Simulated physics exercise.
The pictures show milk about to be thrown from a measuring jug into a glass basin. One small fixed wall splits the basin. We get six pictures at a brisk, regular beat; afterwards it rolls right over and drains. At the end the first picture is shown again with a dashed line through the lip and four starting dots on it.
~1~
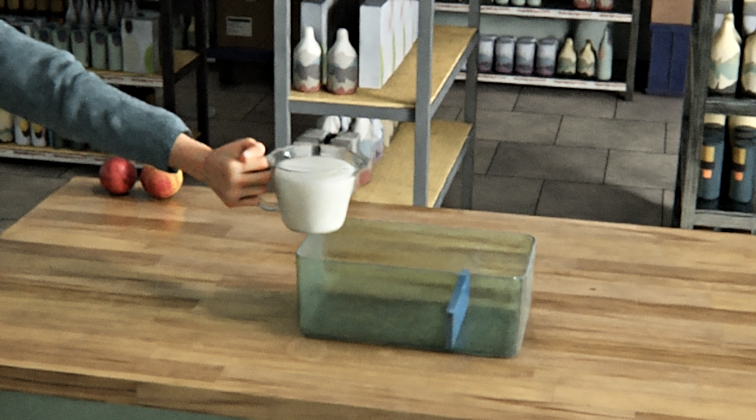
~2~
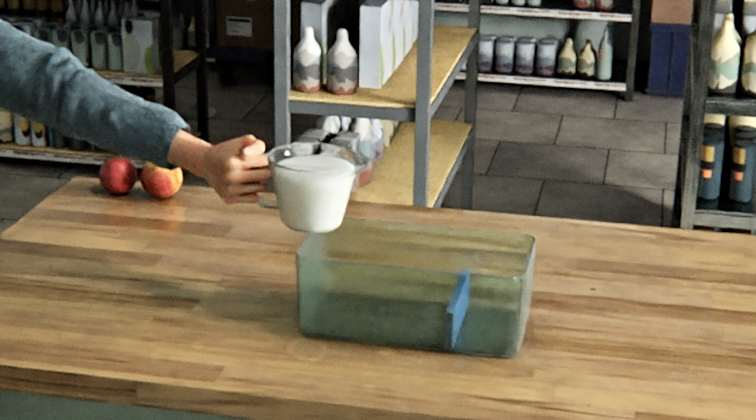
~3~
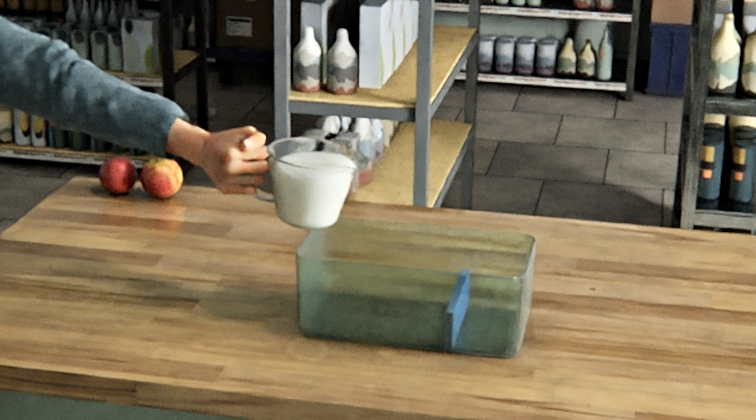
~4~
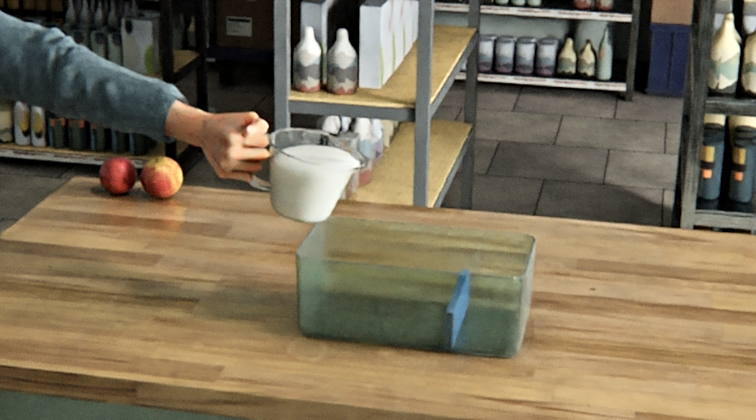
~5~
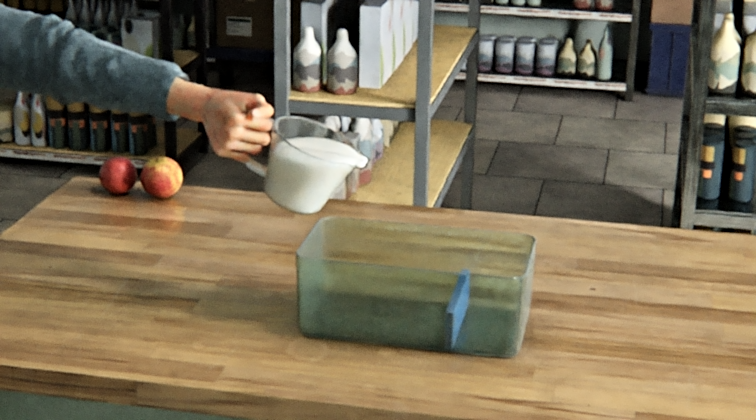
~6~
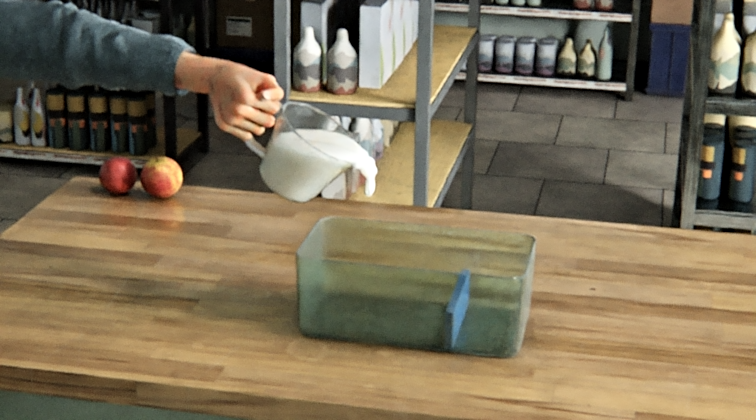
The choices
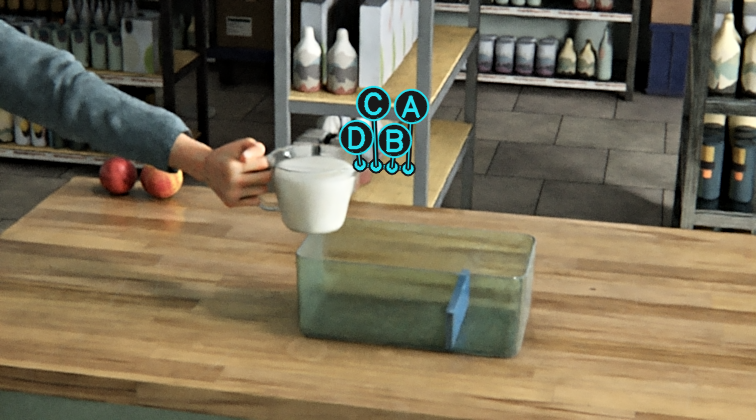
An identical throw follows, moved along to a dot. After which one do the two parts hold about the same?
B beats the others.
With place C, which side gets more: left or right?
The left side.
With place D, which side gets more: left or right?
More ends on the left.
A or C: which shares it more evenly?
A it is.
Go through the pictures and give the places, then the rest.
Upright, lip at (364, 165); basin from (299, 332) to (520, 356); top of the wall at (458, 290); nothing has left yet.
Upright, lip at (364, 165); nothing has left yet.
Tipped about 6°, lip at (364, 165); nothing has left yet.
Tipped about 13°, lip at (364, 164); nothing has left yet.
Tipped about 22°, lip at (363, 164); milk is over the lip, down to (363, 164).
Tipped about 33°, lip at (363, 164); milk is over the lip, down to (370, 192).
On the marked copy, A at (408, 168); B at (392, 167); C at (376, 166); D at (360, 164).
For place A, about 18 % ends left of the wall and 78 % right of it; 4 % is lost outside.
For place B, about 53 % ends left of the wall and 45 % right of it.
For place C, about 94 % ends left of the wall and 4 % right of it.
For place D, about 95 % ends left of the wall and 3 % right of it.
